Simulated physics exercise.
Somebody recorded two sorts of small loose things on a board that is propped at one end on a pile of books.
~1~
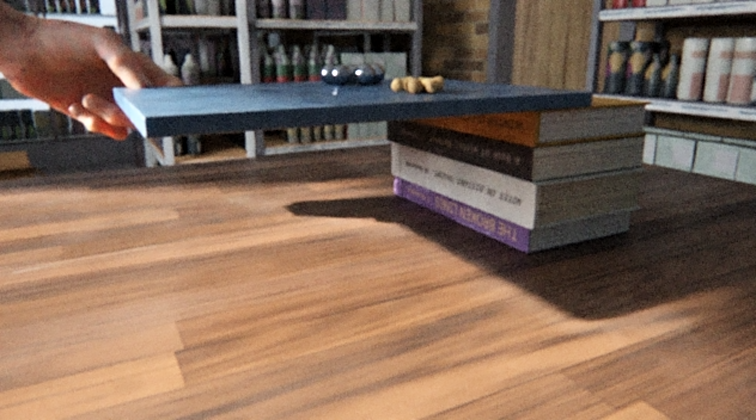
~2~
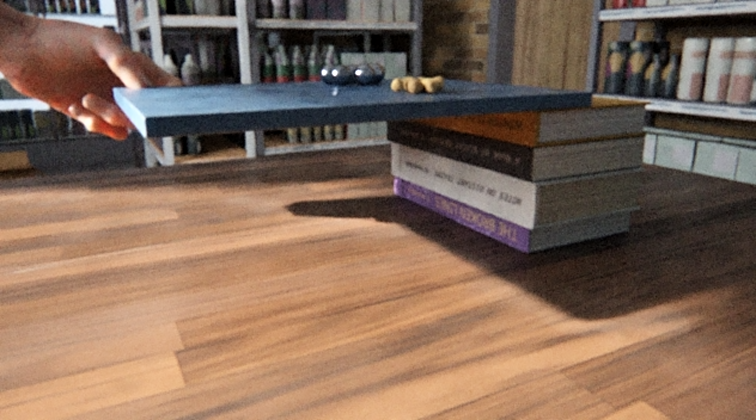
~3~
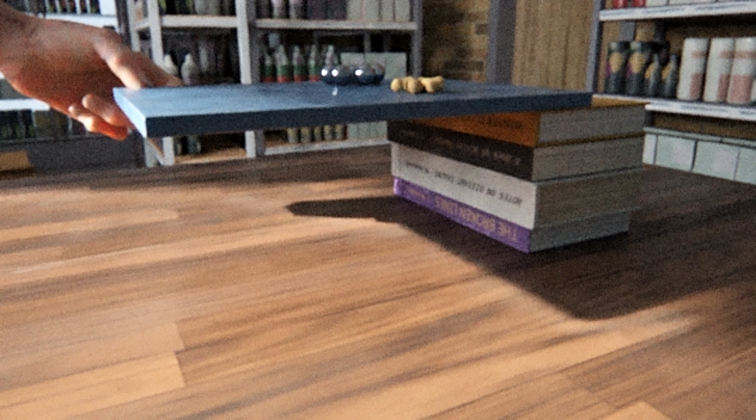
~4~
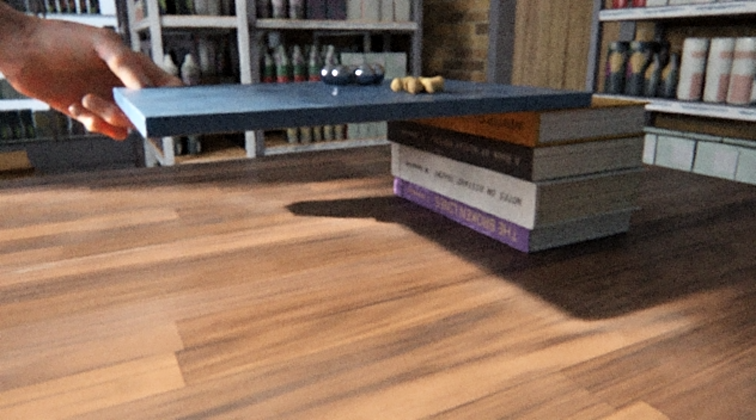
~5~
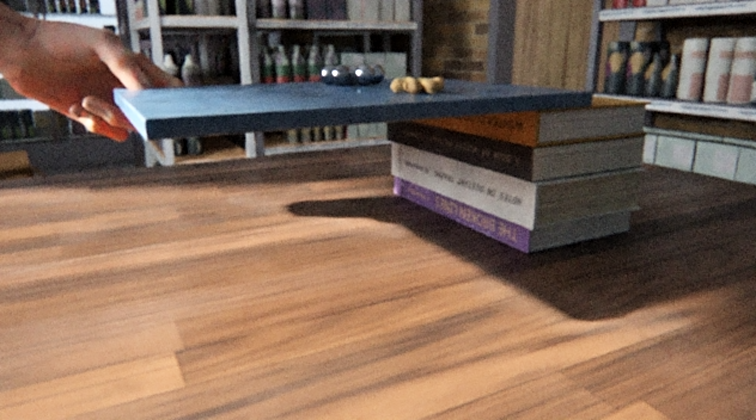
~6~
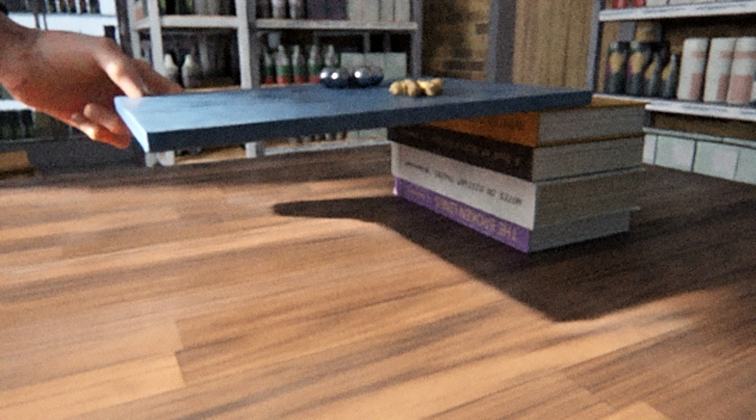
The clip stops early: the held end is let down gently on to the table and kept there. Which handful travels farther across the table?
It's the rear one that travels farther.
Then, 0.39 s after the last picture, board sloping at 12°; front handful all still on the board; back handful all still on the board.
Then, 0.81 s after the last picture, board sloping at 24°; front handful all still on the board; back handful mostly less than half a board's length out.
Then, 1.31 s after the last picture, board resting at 25°; front handful mostly up to a board's length out; back handful mostly one to two board lengths out.
By the end, board resting at 25°; front handful mostly up to a board's length out; back handful mostly more than two board lengths out, most gone off the table; the back handful has gone farther.
